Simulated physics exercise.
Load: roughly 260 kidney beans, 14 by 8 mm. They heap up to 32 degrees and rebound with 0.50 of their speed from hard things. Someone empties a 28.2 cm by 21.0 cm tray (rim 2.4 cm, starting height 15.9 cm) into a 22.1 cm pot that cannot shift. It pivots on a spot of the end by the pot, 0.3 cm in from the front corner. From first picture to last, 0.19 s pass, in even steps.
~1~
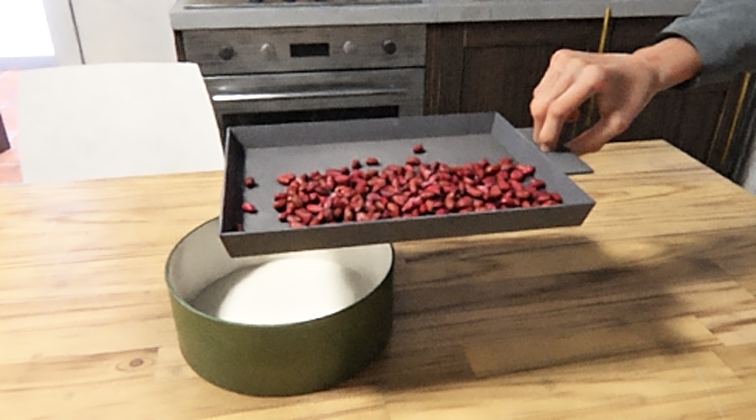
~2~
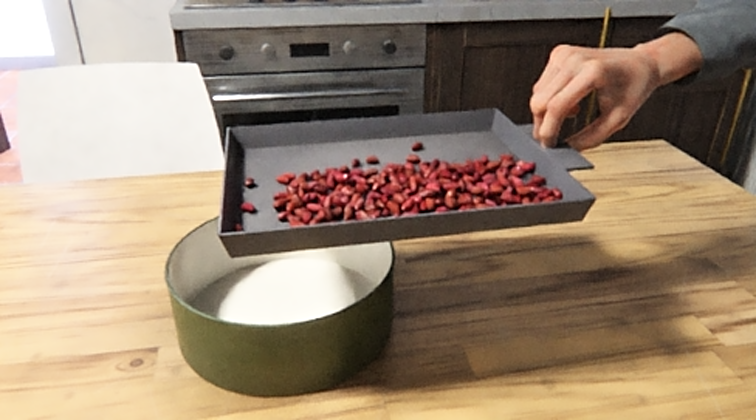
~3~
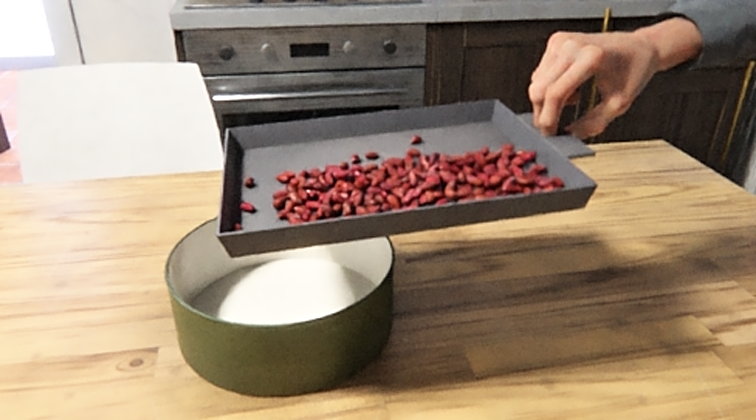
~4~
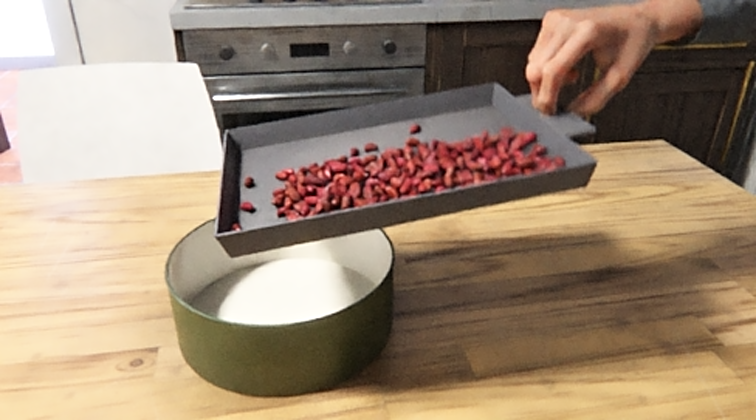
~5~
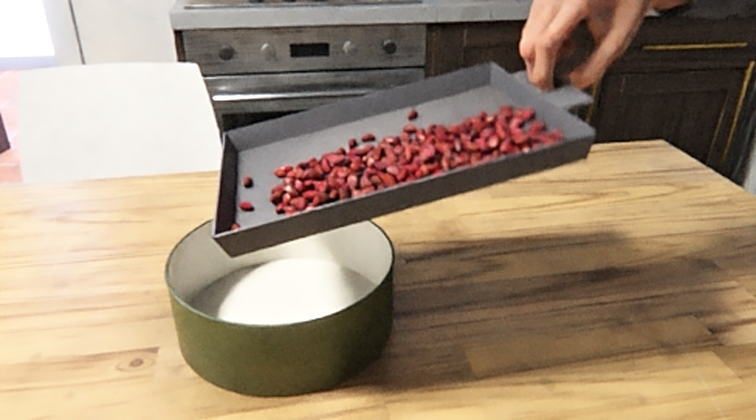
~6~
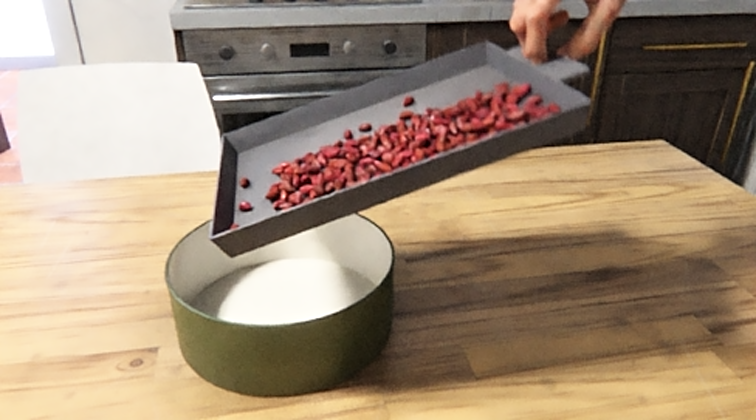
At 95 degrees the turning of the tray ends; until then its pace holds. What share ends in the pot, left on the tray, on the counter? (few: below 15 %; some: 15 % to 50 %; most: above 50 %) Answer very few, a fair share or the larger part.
Pot: A fair share, tray: Very few, counter: The larger part.
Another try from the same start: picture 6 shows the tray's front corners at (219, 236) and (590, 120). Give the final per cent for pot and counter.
Pot 0, counter 100.
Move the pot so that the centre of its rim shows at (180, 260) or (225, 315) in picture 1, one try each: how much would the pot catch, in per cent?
Some 90 and 60 per cent.
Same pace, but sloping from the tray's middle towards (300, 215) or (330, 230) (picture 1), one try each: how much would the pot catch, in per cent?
Some 0 and 0 per cent.
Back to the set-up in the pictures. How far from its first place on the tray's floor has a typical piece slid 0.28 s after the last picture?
Roughly 6 cm.
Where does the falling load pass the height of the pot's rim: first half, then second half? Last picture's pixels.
At about (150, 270), then at (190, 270).
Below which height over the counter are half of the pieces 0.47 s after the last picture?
Roughly 16 cm.
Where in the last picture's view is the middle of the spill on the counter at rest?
At about (74, 360).
Then, 0.28 s after the last picture, tilt 56 degrees; the tray holds 100 %, the pot 0 %.
Then, 0.47 s after the last picture, tilt 81 degrees; the tray holds 60 %, the pot 5 %.
Then, 0.78 s after the last picture, tilt 95 degrees; the tray holds 0 %, the pot 30 %.
In the end, pot 35 %, tray 0 %, counter 65 %.
